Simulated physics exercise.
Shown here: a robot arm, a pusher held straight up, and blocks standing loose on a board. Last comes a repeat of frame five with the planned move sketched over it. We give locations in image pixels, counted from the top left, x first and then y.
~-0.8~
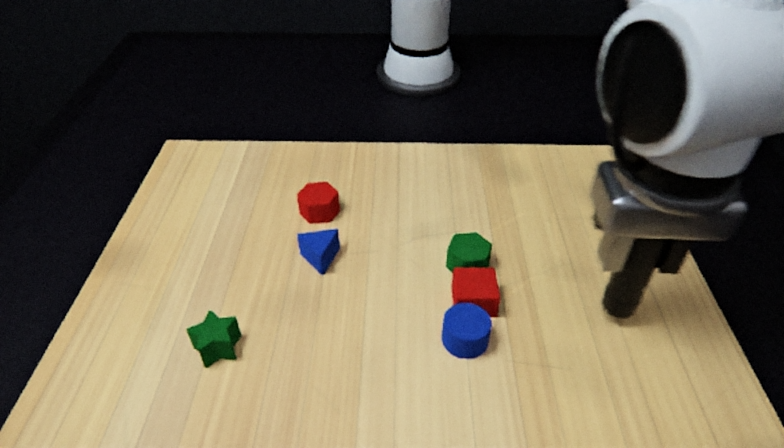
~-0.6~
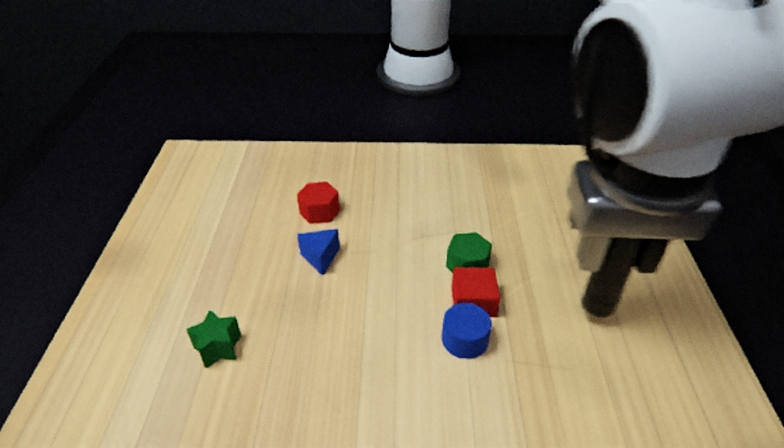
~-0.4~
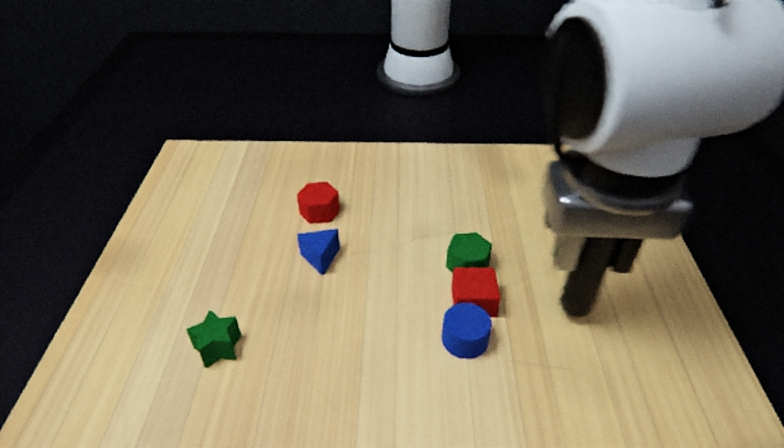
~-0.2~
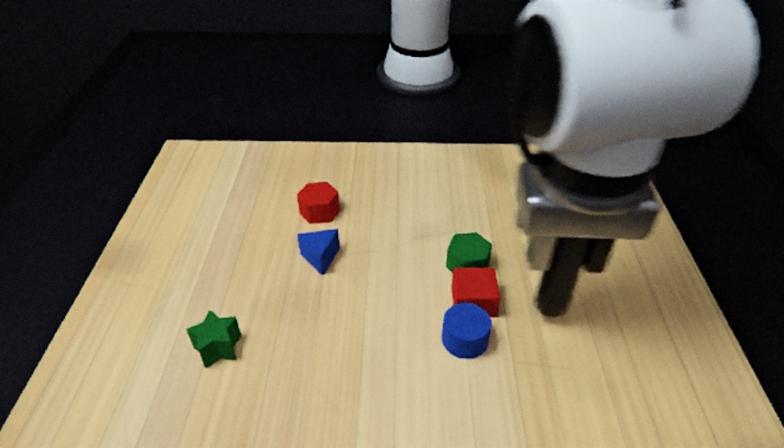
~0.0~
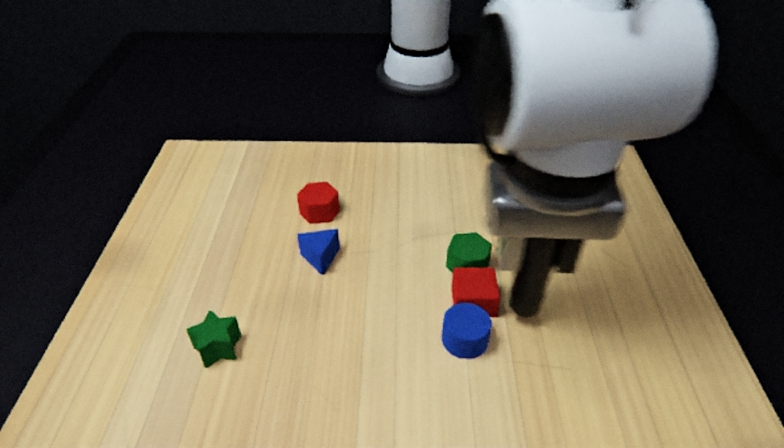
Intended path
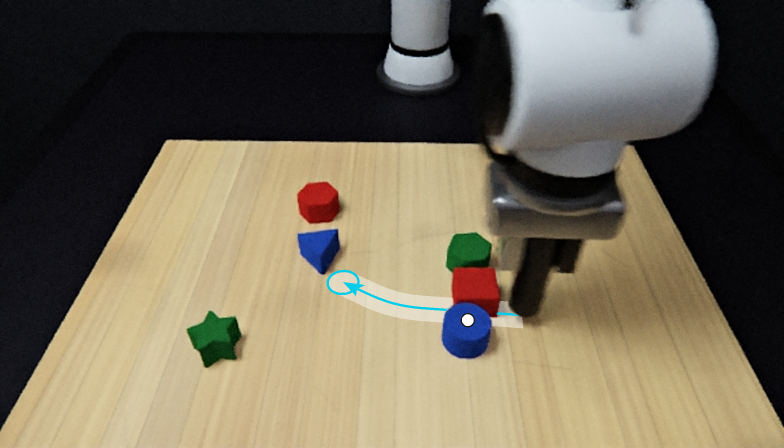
On a wooden board, a robot arm moving its upright pusher left toward a red square block, the scattered blocks staying still.
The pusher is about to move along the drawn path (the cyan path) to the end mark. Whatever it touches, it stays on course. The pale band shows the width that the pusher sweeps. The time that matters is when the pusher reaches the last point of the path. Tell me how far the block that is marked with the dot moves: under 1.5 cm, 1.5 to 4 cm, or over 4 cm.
Short: Under 1.5 cm.
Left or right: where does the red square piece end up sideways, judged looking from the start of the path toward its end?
The red square piece is shifted sideways to the right, facing along the path from start to end.
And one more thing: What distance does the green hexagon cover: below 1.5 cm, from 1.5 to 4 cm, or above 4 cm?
That block covers short of 1.5 cm.
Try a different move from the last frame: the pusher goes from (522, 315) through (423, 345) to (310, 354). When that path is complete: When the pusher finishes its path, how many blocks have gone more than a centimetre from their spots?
The result: Two blocks.
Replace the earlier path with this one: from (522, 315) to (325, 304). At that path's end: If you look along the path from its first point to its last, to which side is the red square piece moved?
Right-hand side.
The line goes from (522, 315) through (427, 308) to (343, 282); the dot is on the blue disc.
The first path, step by step. One third of the way, pusher (459, 301); blue disc (461, 323); red square piece (437, 268), turned 60° clockwise.
Two thirds of the way, pusher (396, 295); blue disc (461, 323); red square piece (422, 260), turned 95° clockwise.
At the end, pusher (342, 273); blue triangular block unmoved; blue disc (461, 323); green hexagon unmoved; red square piece (422, 260), turned 95° clockwise.
